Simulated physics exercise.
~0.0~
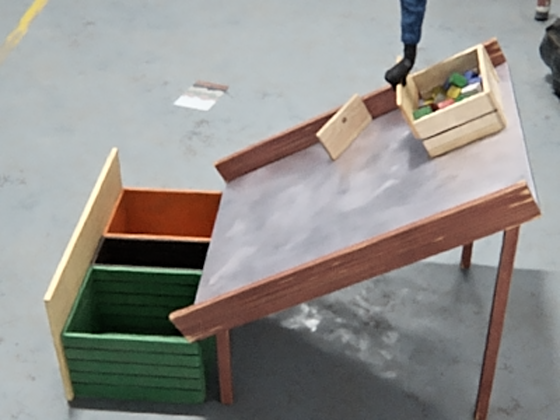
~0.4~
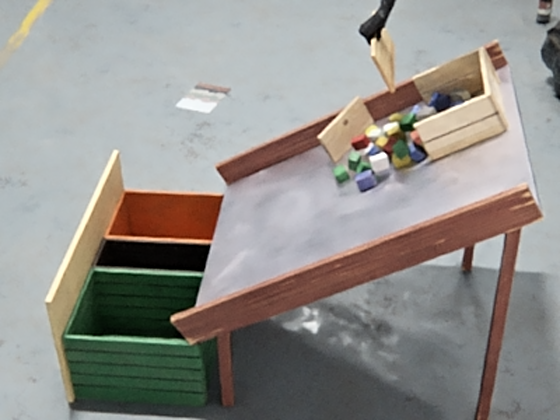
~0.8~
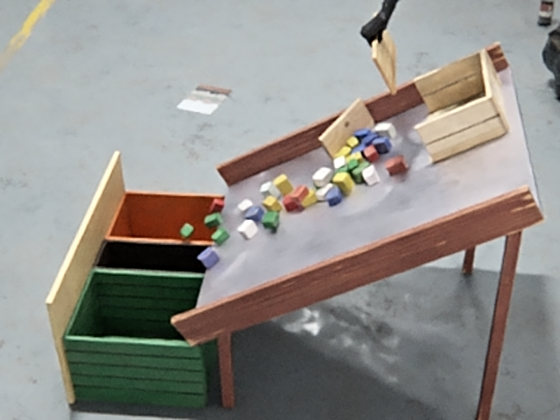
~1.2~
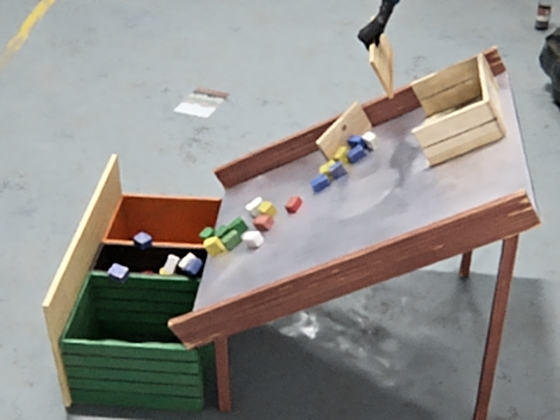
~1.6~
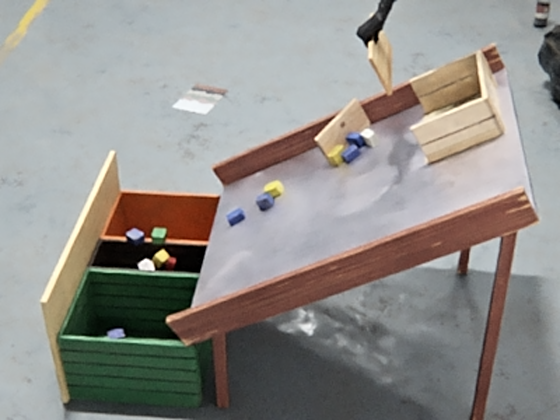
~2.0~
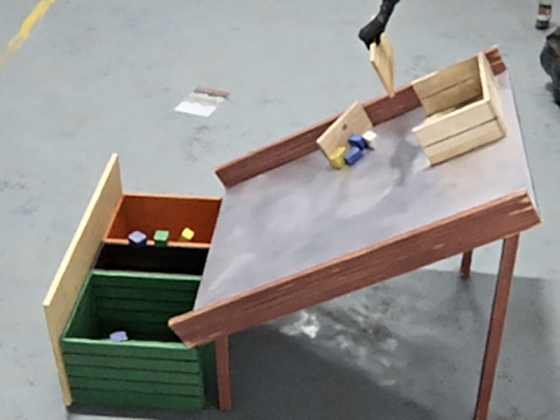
A gloved hand lifting a wooden gate, toy bricks tumbling down a sloped table into tubs below, a few stopping against a board.
